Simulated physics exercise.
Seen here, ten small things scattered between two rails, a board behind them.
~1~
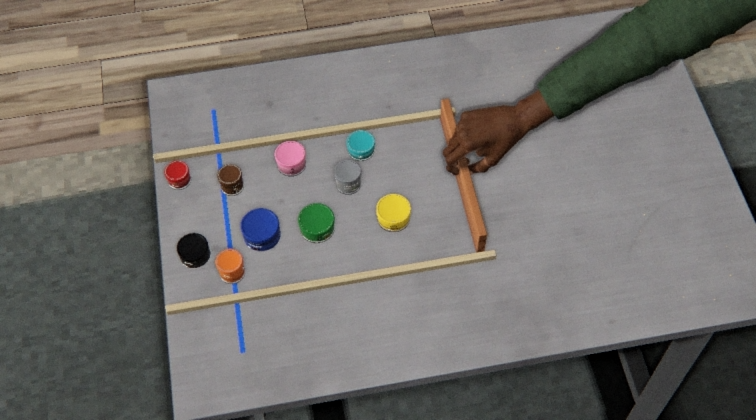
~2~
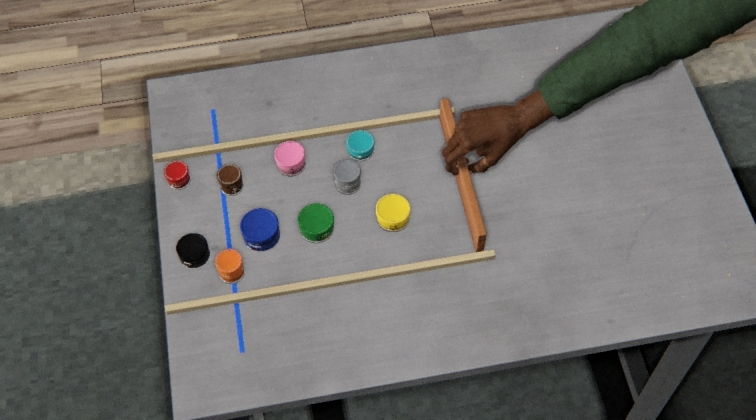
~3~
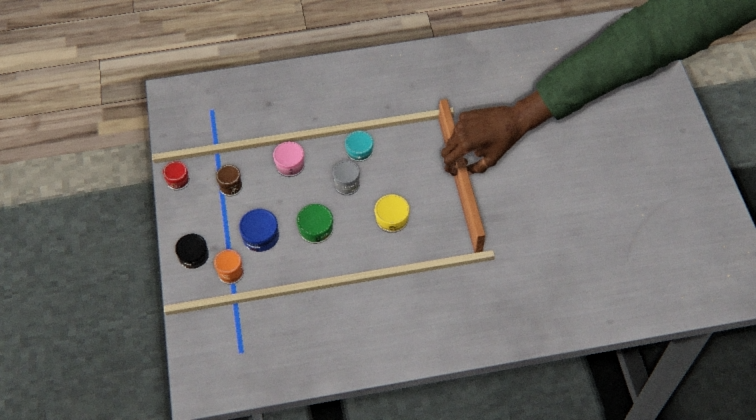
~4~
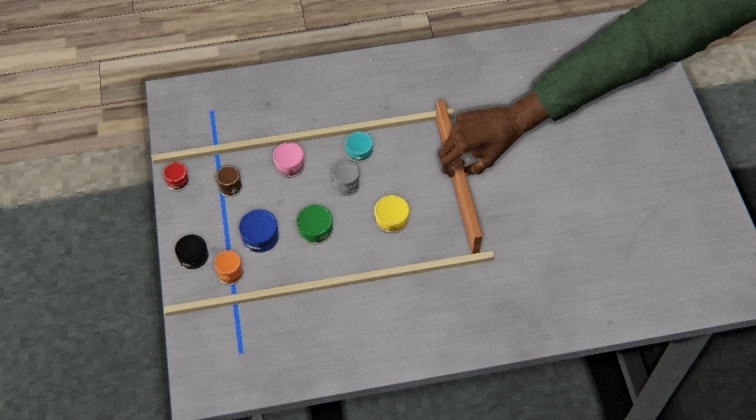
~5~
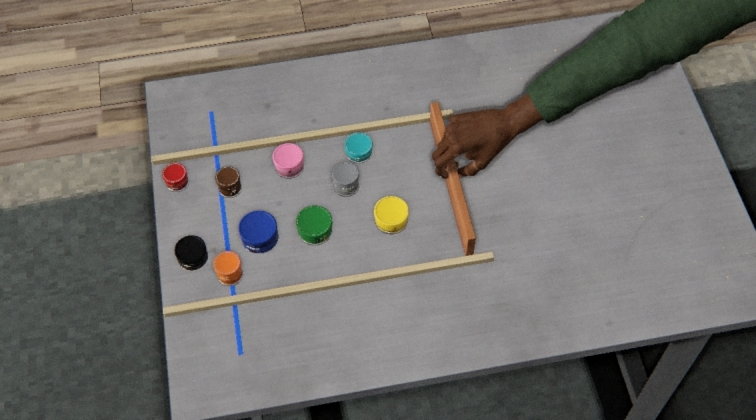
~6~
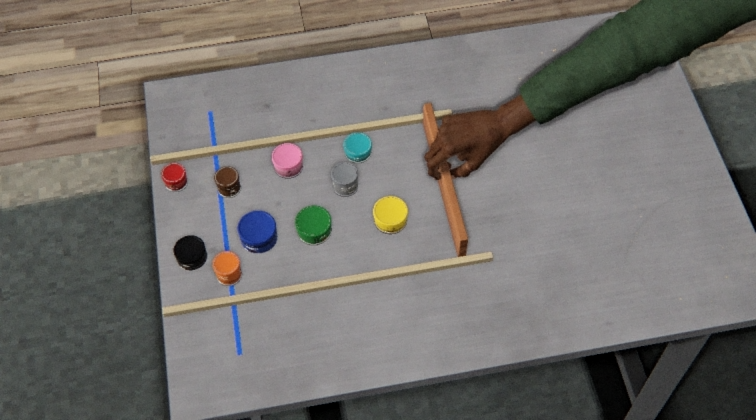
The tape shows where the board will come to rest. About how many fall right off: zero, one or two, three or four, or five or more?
The number that fall off is one or two.
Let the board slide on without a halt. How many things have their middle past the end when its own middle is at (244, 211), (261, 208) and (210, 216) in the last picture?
Past the end: 0, 0 and 2.
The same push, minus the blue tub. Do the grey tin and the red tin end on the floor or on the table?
The grey tin survives; the red tin drops off.
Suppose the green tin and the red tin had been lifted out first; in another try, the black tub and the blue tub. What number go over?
Fallen: 0, and 1 in the other try.
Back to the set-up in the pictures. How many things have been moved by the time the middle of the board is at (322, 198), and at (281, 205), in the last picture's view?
6 and 8.
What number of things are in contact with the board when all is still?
It touches 4.
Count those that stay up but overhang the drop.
It comes to 1.
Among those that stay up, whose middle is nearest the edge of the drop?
That is the black tub.
Soon after, none off yet; red tin at rest near (175, 178); black tub at rest near (191, 253); orange tin at rest near (228, 269).
After that, none off yet; red tin at rest near (175, 178); black tub displaced a little near (179, 257); orange tin at rest near (228, 269).
In the end, the number that fall off is one or two; gone, blue tub and red tin.
